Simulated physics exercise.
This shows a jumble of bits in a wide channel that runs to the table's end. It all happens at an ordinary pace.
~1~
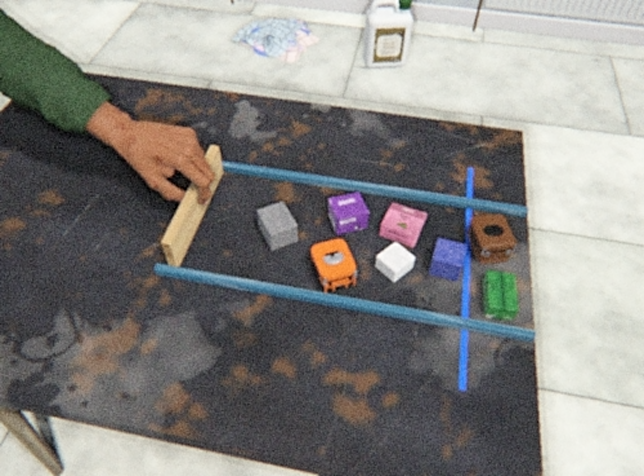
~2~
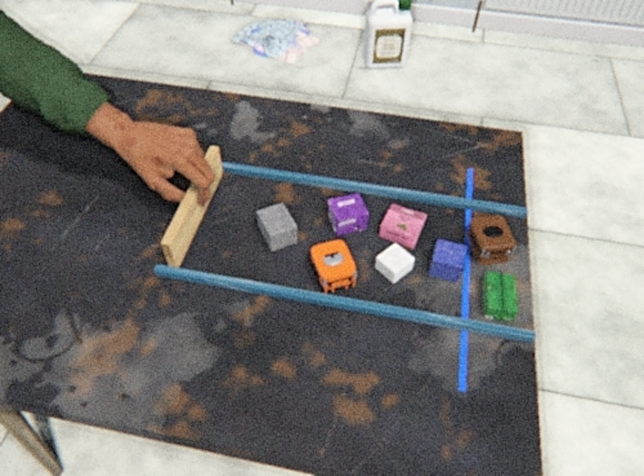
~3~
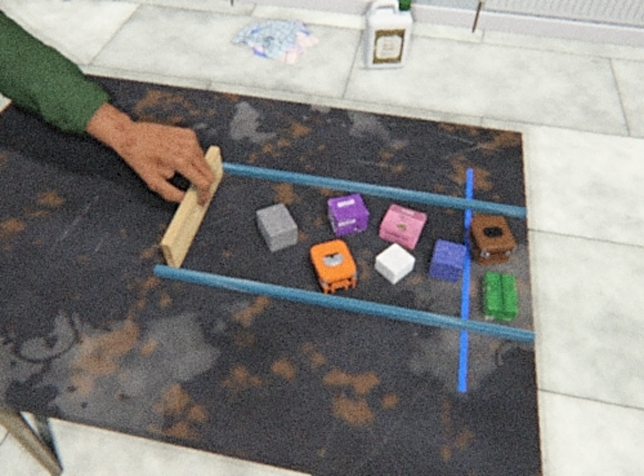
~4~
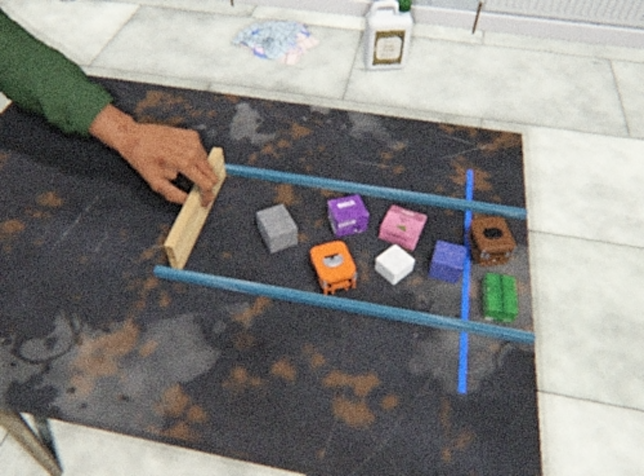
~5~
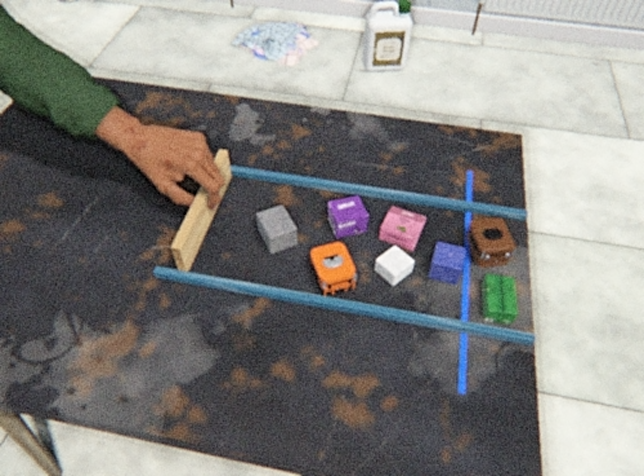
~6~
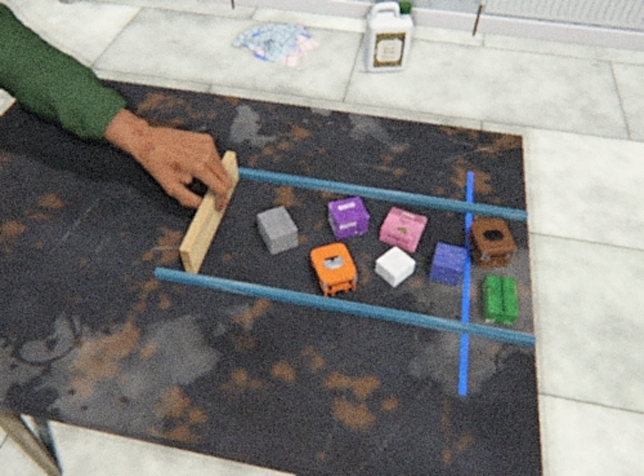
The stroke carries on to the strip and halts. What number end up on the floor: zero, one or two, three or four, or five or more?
As it turns out, the number that fall off is one or two.
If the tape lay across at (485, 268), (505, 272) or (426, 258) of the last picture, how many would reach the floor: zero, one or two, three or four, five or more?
Taking them in turn, 3 or 4; five or over; none at all.
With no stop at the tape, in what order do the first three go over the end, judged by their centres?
The order is the brown case, then the blue block, then the green box.
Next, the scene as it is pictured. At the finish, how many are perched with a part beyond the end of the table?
It comes to 2.
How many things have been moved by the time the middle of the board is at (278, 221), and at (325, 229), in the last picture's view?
By then 1, and 3.
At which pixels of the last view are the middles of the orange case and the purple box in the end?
The orange case at (486, 304), the purple box at (485, 227).
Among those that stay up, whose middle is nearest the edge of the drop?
It is the green box.
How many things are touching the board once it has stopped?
That makes 3.
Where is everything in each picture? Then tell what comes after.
Green box (500, 295); brown case (490, 239); blue block (448, 260); board (195, 204); tape (467, 261), in the first picture.
Brown case (490, 240); grey block (277, 227), in the second picture.
Blue block (447, 261); white block (394, 264), in the third picture.
Green box (499, 298); pink box (402, 227), in the fourth picture.
Brown case (490, 242); purple box (348, 217), in the fifth picture.
Green box (500, 300); brown case (490, 243); blue block (447, 264); board (212, 210); tape (467, 265), in the sixth picture.
A little later, none off yet; green box at rest near (500, 300); brown case at rest near (490, 243); blue block at rest near (447, 264).
Next, none off yet; green box at rest near (500, 300); brown case at rest near (491, 243); blue block shifted a little near (463, 264).
When it is over, the number that fall off is one or two; down, blue block and brown case.
